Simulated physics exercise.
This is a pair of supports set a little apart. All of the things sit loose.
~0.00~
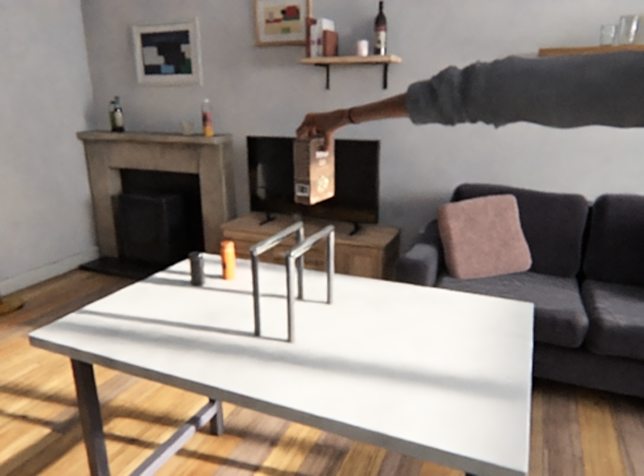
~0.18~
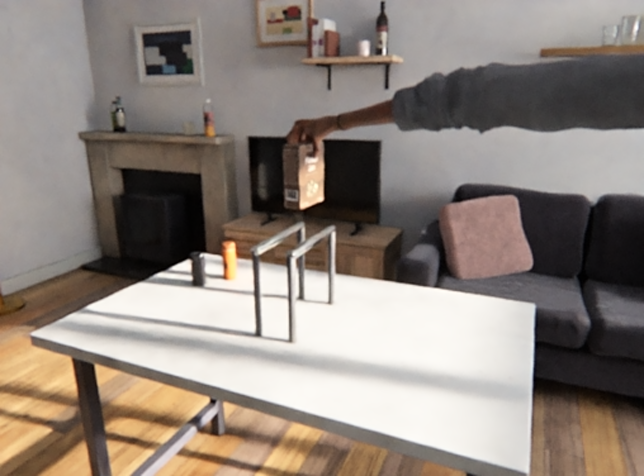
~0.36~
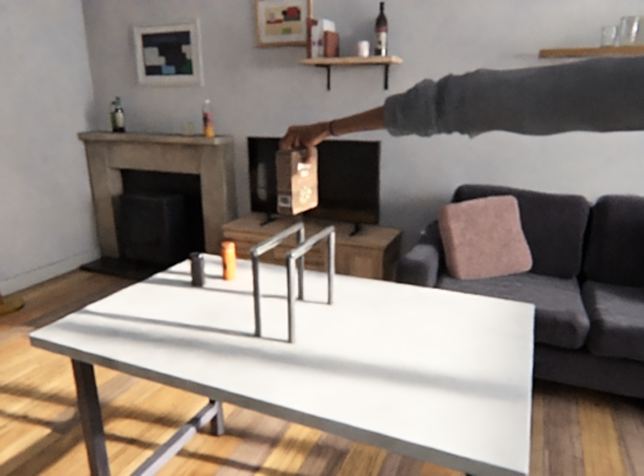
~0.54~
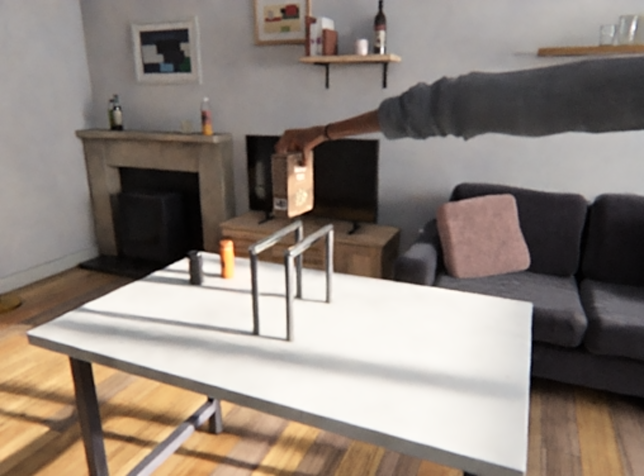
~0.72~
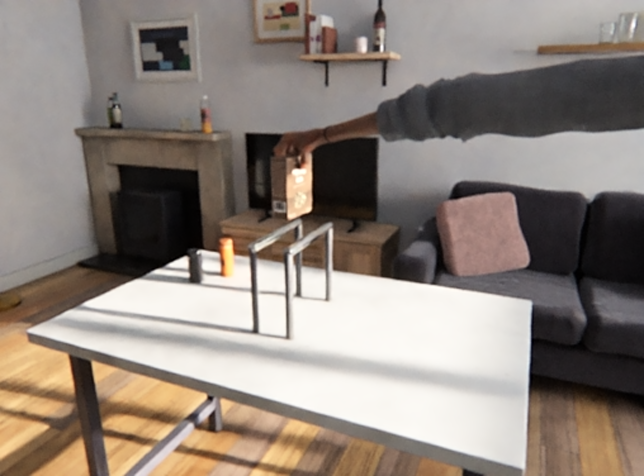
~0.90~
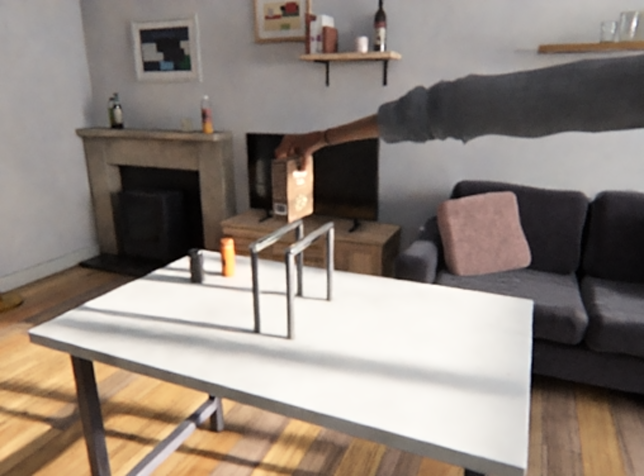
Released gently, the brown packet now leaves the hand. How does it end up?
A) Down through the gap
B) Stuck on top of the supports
Option A: Down through the gap.
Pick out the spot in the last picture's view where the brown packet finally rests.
At about (295, 289).
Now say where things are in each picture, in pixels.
On its way; brown packet (315, 169); orange shaker (228, 261), in the first frame.
On its way; brown packet (304, 174); orange shaker (229, 261), in the second frame.
On its way; brown packet (297, 180); orange shaker (228, 261), in the third frame.
On its way; brown packet (293, 183); orange shaker (227, 260), in the fourth frame.
On its way; brown packet (292, 185); orange shaker (226, 258), in the fifth frame.
Held still over the gap; brown packet (293, 188); orange shaker (227, 258), in the sixth frame.
After 1.10 s, brown packet shifted a little near (294, 207).
After 1.20 s, brown packet shifted about its own width near (295, 261).
After 1.30 s, brown packet shifted well along near (295, 287).
In the end (1.9 s), moved from the start, brown packet; the other 2 unmoved. At the end, from the last picture's camera, brown packet near (295, 289). The packet reaches the table.
